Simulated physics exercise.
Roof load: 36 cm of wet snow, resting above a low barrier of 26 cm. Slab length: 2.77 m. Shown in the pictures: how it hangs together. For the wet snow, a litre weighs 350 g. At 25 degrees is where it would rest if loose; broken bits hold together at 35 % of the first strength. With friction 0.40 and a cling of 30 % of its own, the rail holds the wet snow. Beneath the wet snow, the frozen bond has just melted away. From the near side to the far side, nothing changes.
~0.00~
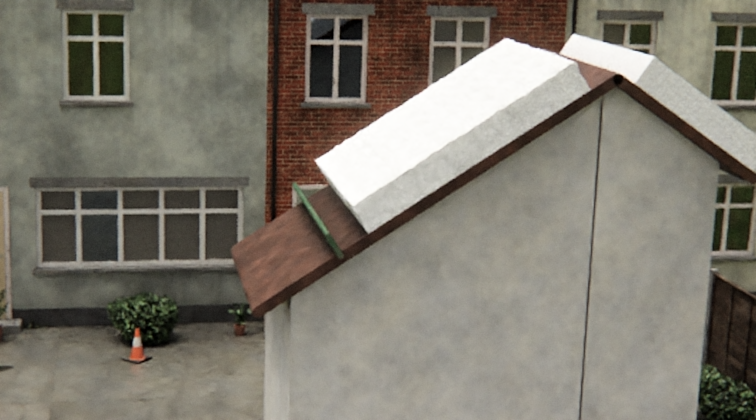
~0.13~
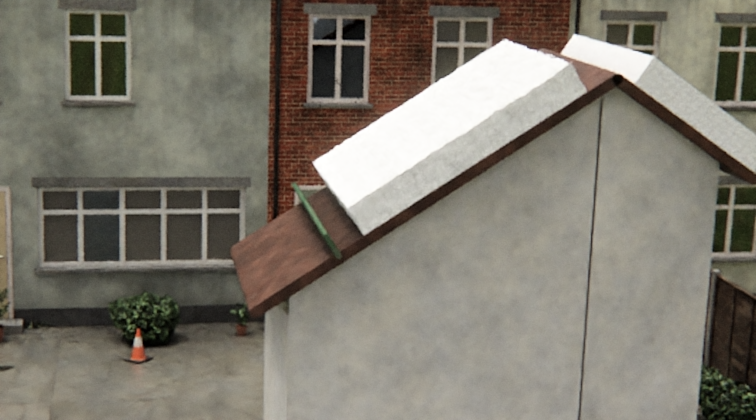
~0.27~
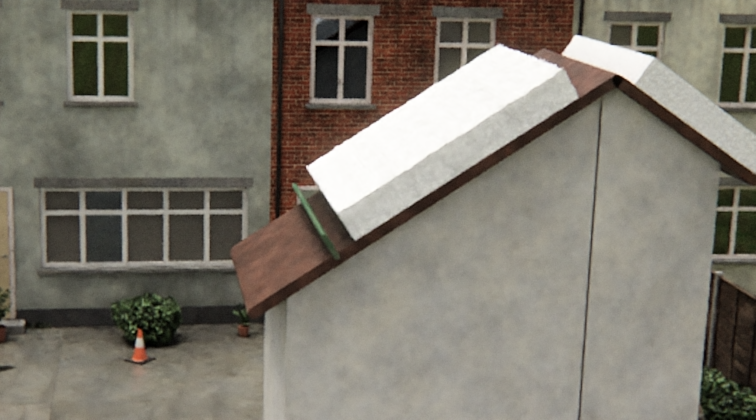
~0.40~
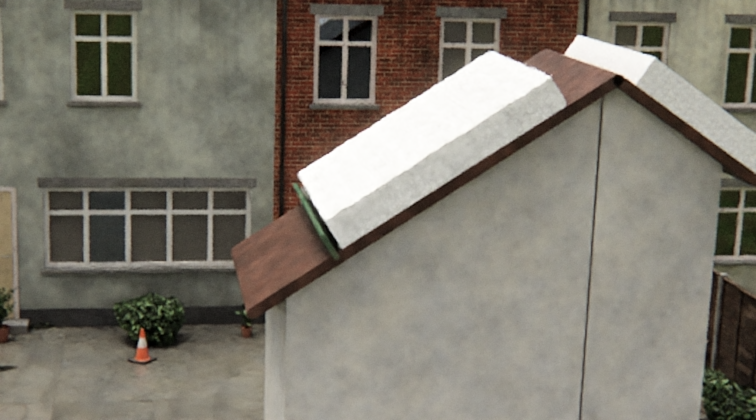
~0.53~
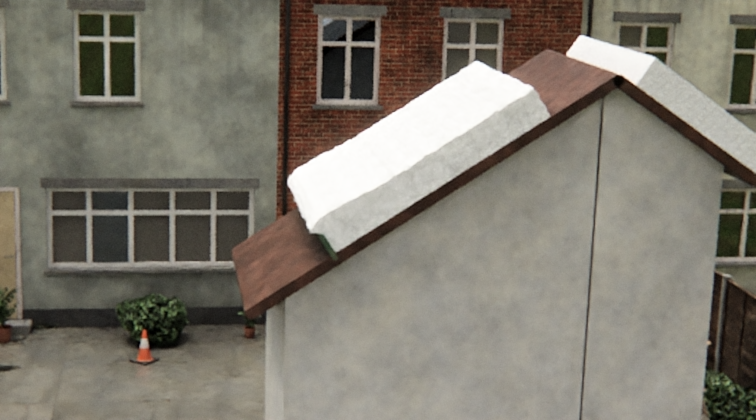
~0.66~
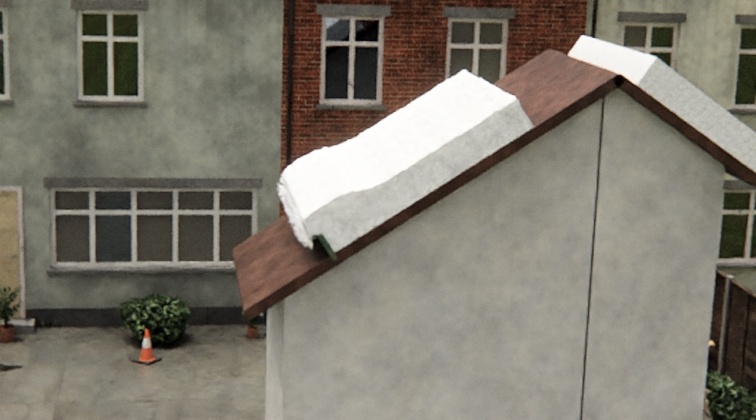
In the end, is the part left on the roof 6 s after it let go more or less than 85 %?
My call is that it turns out a smaller share than 85 percent.
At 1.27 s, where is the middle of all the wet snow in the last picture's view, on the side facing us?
(350, 219).
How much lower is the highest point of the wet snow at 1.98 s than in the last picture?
I'd put it at close to 0.5 m.
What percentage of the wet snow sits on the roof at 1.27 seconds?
About 95 %.
By 1.27 s, 93 % of the snow is on the roof.
By 1.98 s, 69 % of the snow is on the roof.
By 2.69 s, 61 % of the snow is on the roof.
By 3.40 s, 61 % of the snow is on the roof.
By 6.00 s, at the end, 60 % of the snow is on the roof.
